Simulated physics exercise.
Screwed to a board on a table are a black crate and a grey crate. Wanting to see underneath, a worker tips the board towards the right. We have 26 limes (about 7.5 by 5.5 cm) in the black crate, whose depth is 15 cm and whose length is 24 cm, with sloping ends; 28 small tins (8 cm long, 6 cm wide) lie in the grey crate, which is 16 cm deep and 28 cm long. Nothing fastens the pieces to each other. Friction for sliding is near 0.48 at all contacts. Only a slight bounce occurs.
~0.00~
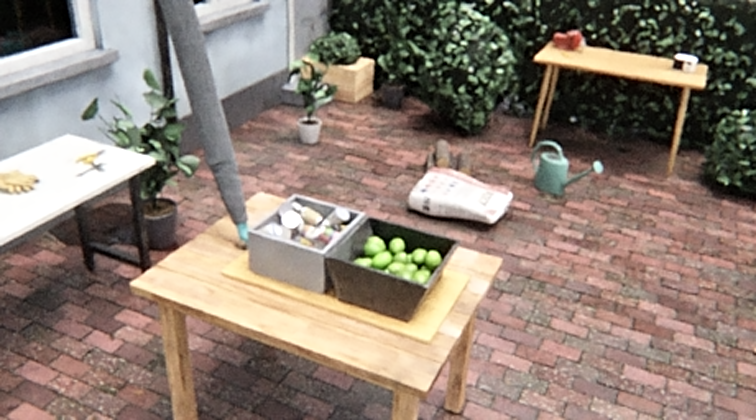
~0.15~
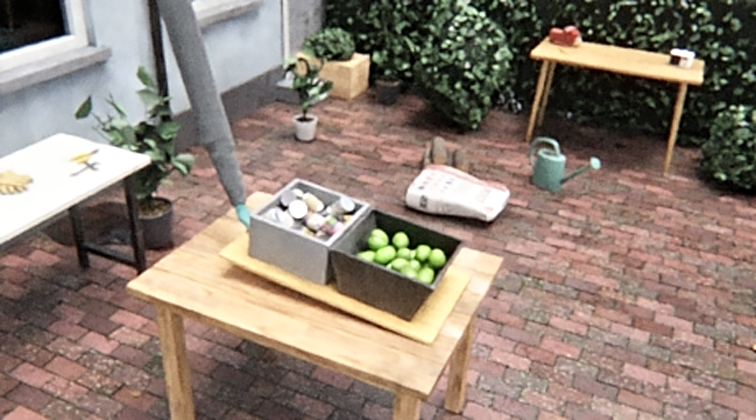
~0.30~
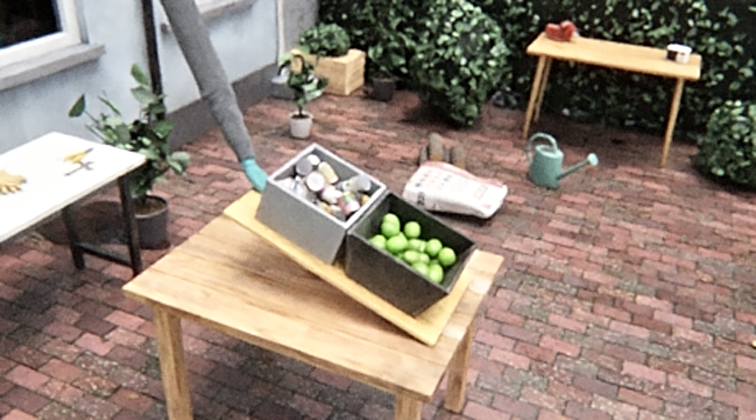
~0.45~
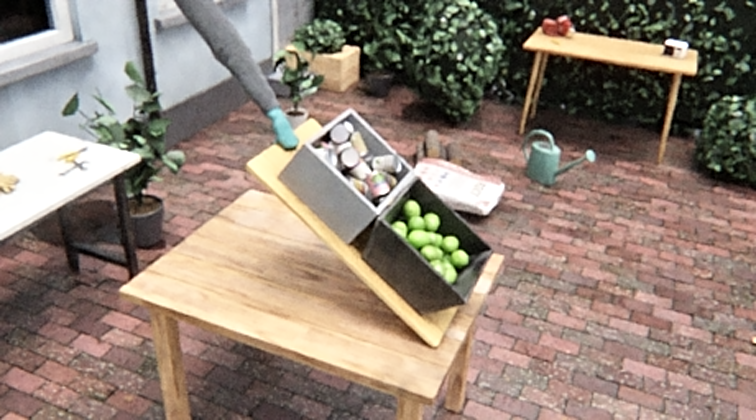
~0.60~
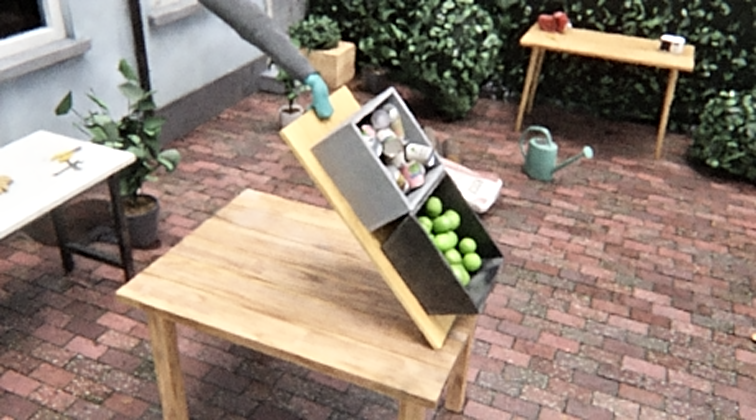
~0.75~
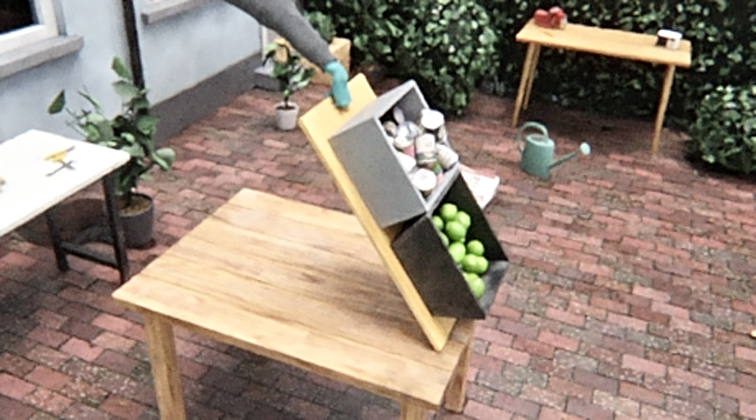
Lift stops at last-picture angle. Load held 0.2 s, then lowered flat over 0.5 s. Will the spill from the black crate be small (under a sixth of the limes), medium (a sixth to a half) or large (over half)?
Small.
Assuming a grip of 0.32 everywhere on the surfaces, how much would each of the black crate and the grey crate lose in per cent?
Then the black crate sheds 0 per cent, while the grey crate sheds 40 per cent.
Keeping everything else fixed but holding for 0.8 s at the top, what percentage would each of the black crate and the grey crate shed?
That would cost black crate 0 per cent of its load and grey crate 20 per cent.
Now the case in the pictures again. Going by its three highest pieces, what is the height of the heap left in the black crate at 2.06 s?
I'd say near 16 cm.
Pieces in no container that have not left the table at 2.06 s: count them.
I'd say close to 0 in all.
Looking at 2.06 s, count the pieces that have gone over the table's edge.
I'd estimate some 4 at that moment.
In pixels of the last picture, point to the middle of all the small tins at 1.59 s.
Centre approx. at (314, 254).
After 0.96 s, tilt 55°; the black crate has all 26 and the grey crate is down by 2 of 28.
After 1.22 s, tilt 24°; the black crate has all 26 and the grey crate is down by 7 of 28.
After 1.59 s, tilt 0°; the black crate has all 26 and the grey crate is down by 7 of 28.
When it is over (at 2.06 s), the black crate has all 26 and the grey crate is down by 7 of 28. Asked share, 0 of 26, 0 per cent.
